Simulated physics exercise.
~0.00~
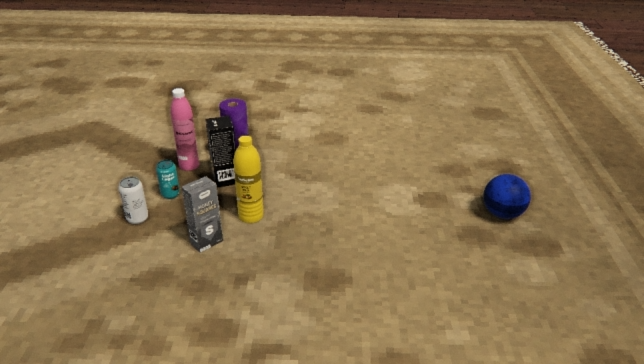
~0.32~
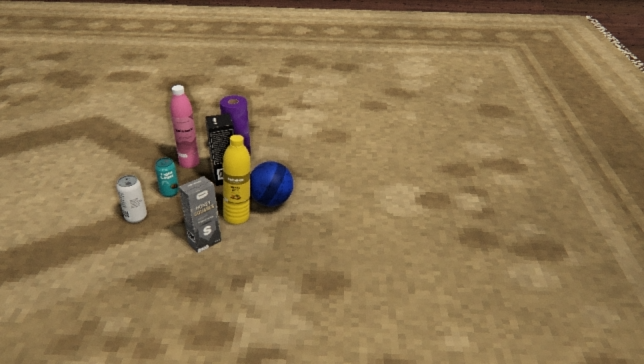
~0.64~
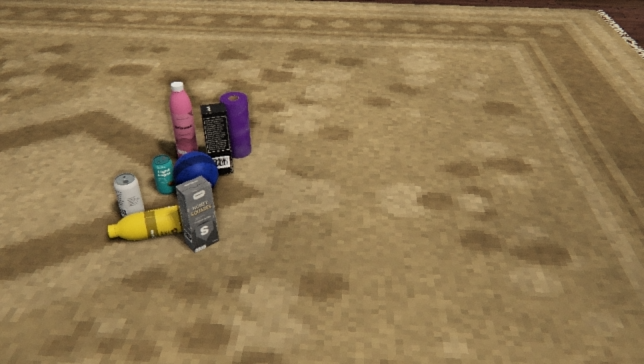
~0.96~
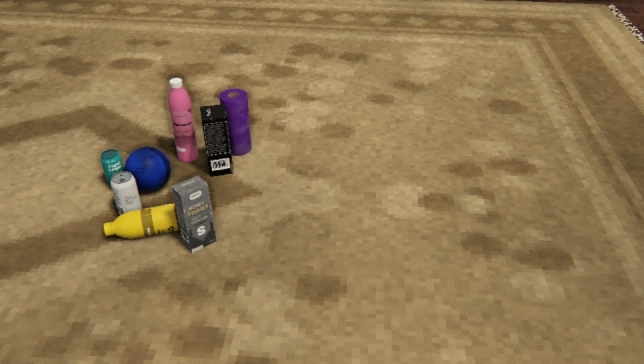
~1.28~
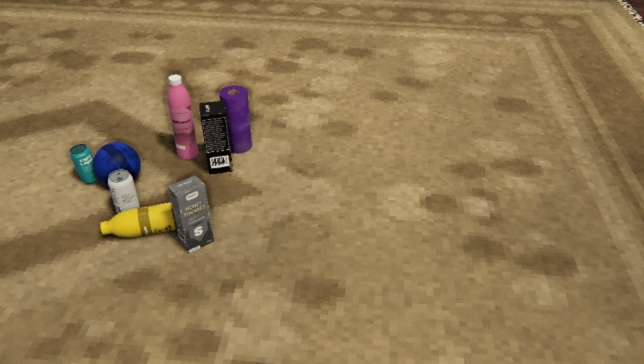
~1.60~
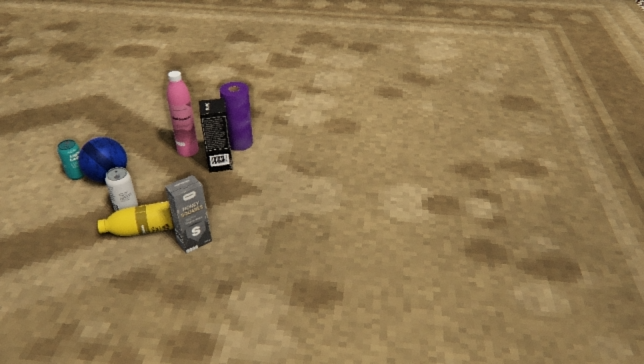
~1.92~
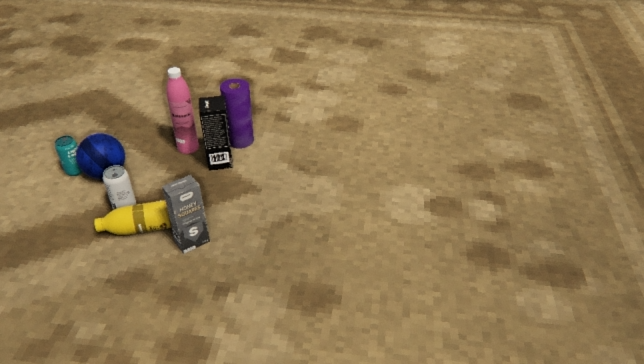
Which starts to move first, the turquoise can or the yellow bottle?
The yellow bottle starts to move first, and the turquoise can is only pushed left after the bottle is already lying on its side.
